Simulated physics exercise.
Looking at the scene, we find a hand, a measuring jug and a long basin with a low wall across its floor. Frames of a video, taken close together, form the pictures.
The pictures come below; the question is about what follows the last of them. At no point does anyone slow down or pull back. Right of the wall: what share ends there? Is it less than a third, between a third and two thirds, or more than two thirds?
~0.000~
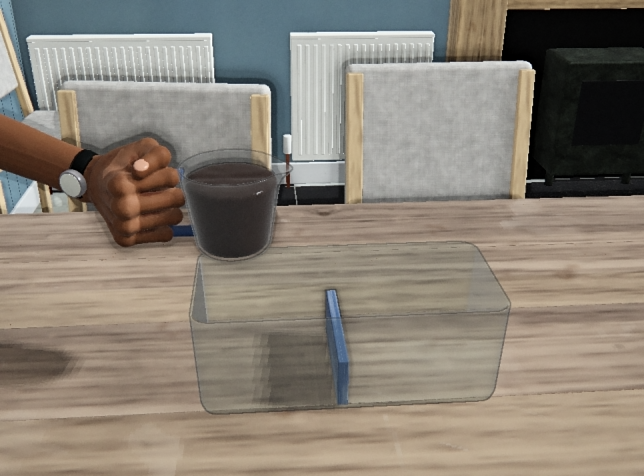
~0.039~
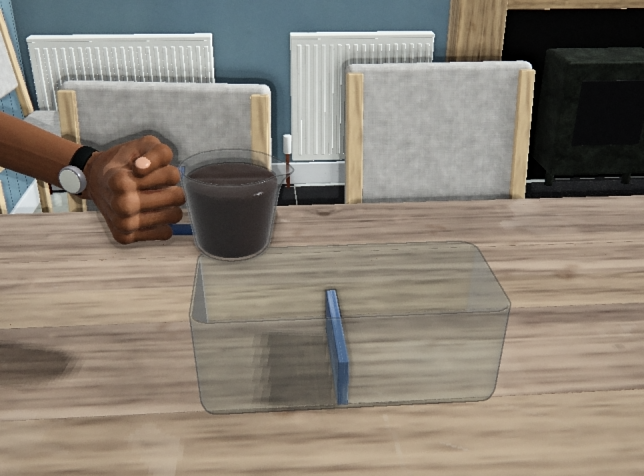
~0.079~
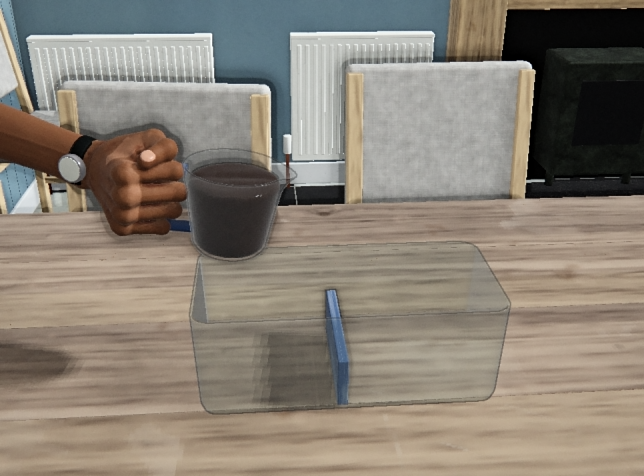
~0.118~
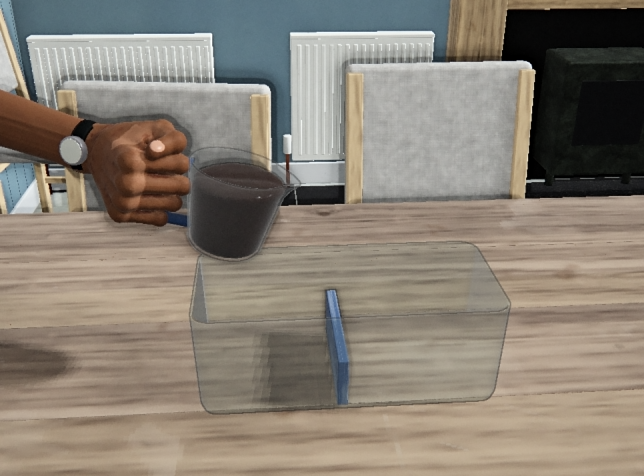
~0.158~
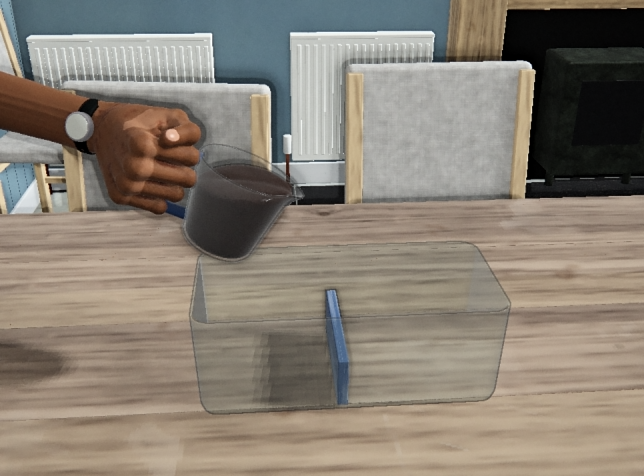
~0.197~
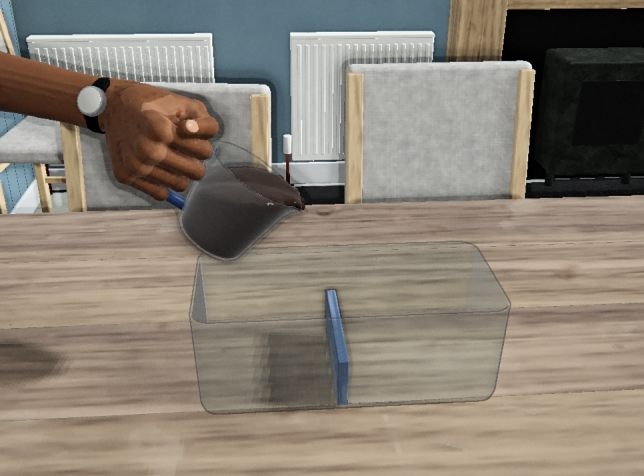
The share right of the wall falls short of one third.
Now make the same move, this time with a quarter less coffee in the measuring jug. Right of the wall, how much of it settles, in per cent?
About 5 parts in a hundred, give or take.
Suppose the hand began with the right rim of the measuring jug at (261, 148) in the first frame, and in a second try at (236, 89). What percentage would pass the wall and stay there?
It comes out at around 5 percent and then around 5 percent.
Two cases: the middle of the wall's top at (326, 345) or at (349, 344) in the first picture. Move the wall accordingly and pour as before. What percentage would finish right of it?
55 % and 20 %, roughly.
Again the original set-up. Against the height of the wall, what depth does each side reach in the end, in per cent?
About 20 per cent on the left and 10 per cent on the right.
A moment on, the measuring jug is tipped right over and 34 per cent is still to pour, 26 is left of the wall and 21 right of it.
Next, the measuring jug is tipped right over and 4 per cent is still to pour, 68 is left of the wall and 24 right of it.
Then the measuring jug is tipped right over and 0 per cent is still to pour, 74 is left of the wall and 24 right of it.
Later the measuring jug is tipped right over and 0 per cent is still to pour, 74 is left of the wall and 25 right of it.
At rest 74 per cent lies left of the wall, 25 right of it and 1 outside.
